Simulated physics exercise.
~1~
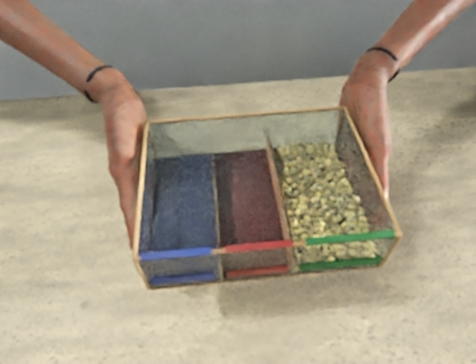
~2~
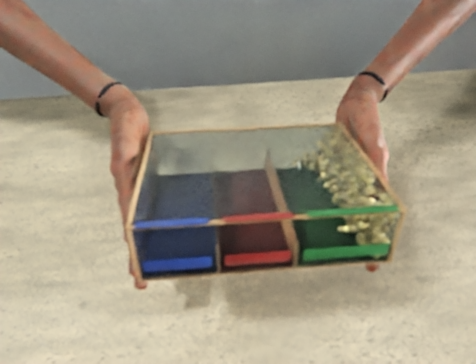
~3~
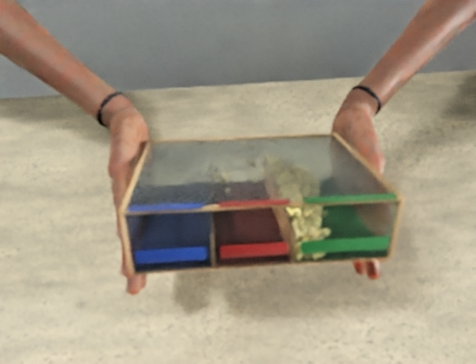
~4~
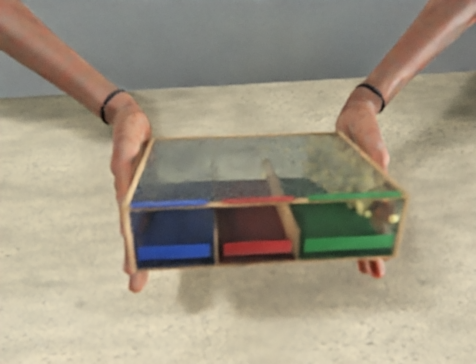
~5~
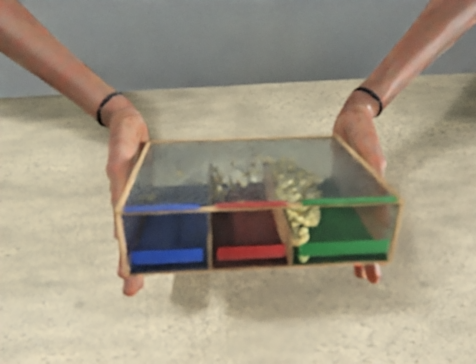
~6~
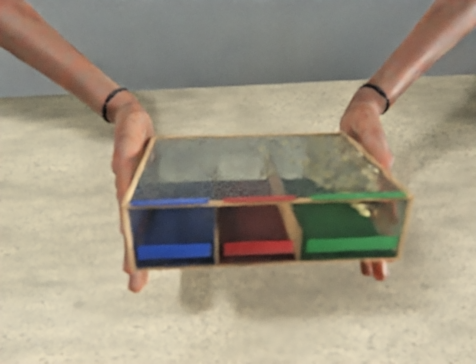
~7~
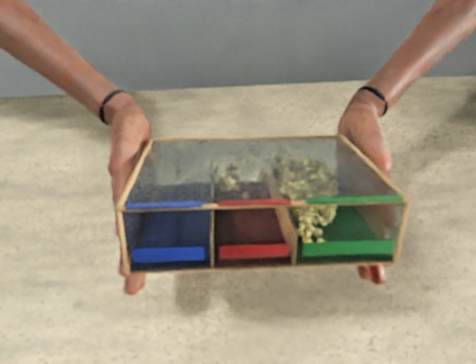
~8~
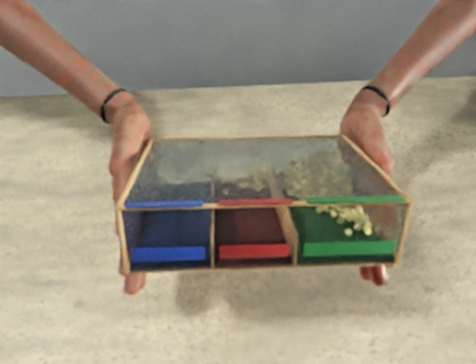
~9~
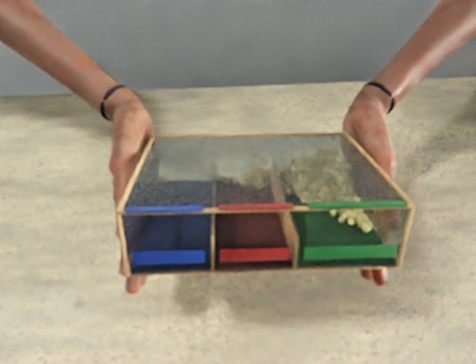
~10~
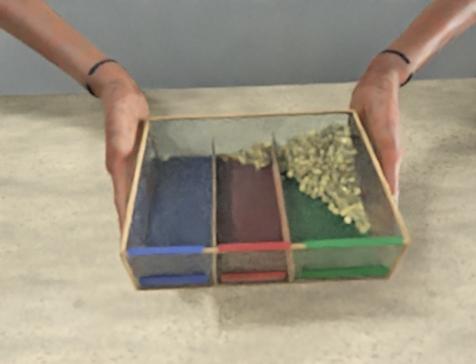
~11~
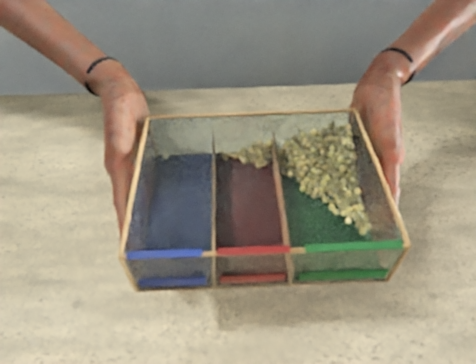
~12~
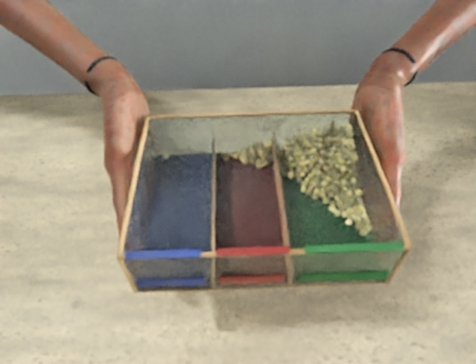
A shallow clear-lidded box with blue, red and green compartments is held by two hands above a pale surface, its pale yellow beans all lying in the green compartment on the right. The hands tip the box so its front face comes into view, and the beans slide and scatter toward the right. Still tilted, it is shaken back and forth, the beans surging left and right beneath the lid. As the shaking fades, they settle toward the back. The hands then level the box and hold it still, with most beans heaped in green, a few at the back of red, and none in blue.
